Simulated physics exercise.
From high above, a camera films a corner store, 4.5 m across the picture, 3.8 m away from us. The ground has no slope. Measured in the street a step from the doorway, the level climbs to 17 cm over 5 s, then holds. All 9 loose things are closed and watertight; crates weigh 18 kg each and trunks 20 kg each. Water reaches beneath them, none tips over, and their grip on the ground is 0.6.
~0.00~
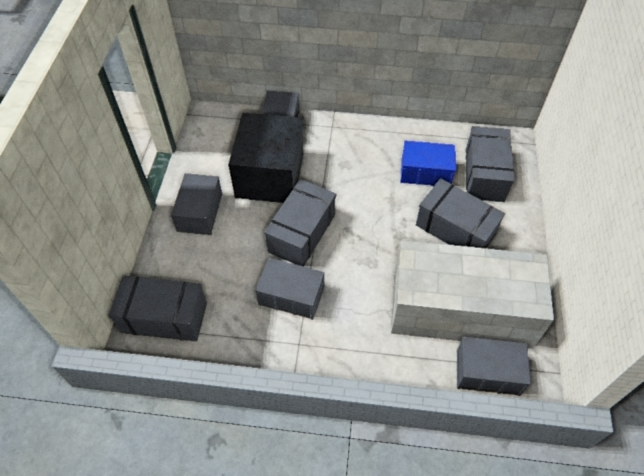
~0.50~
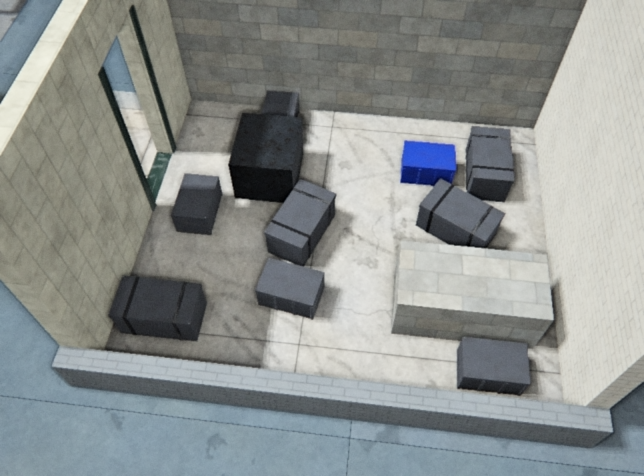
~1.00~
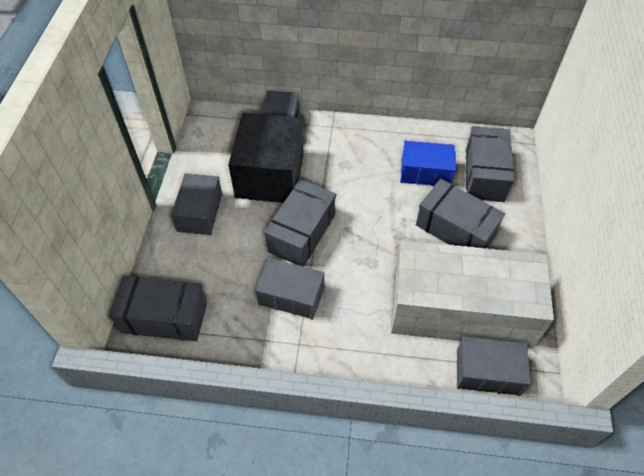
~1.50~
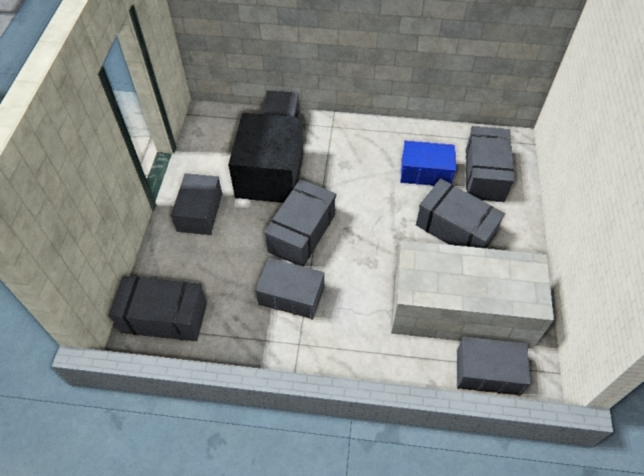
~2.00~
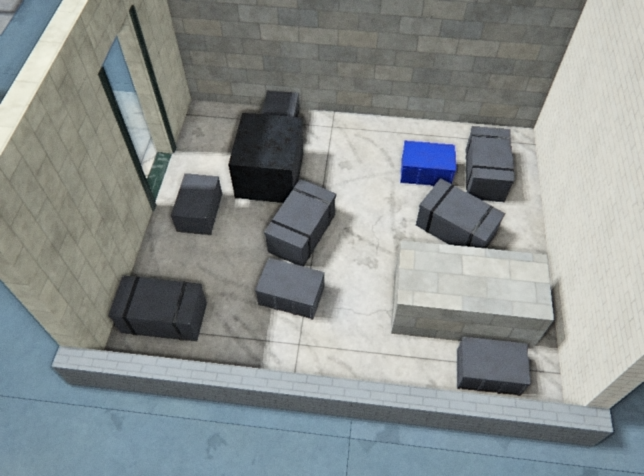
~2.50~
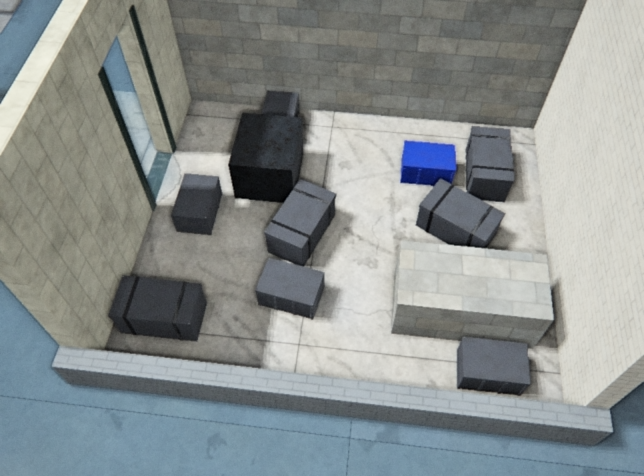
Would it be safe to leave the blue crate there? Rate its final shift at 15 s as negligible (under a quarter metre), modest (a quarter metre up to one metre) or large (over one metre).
Negligible.
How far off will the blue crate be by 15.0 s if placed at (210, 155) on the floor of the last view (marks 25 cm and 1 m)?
So it journeys a long way.
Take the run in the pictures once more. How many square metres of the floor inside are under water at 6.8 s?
The covered patch comes to about 5.5 m2.
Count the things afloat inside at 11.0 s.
At that time, 1.
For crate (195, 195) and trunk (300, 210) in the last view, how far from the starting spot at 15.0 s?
Respectively 250 and 60 cm.
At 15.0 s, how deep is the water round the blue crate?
Near 6 cm deep.
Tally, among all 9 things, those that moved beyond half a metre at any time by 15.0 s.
Counting them up, I find 5.
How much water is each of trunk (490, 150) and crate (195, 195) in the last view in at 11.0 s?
Around 1 cm and 7 cm.
After 3.5 s the blue crate is near (430, 155), 0.0 m from its start, aground; 0 afloat.
After 6.8 s the blue crate is near (430, 155), 0.0 m from its start, aground; 0 afloat.
After 11.0 s the blue crate is near (430, 155), 0.0 m from its start, aground; 1 afloat.
After 15.0 s the blue crate is near (430, 155), 0.0 m from its start, aground; 5 afloat.
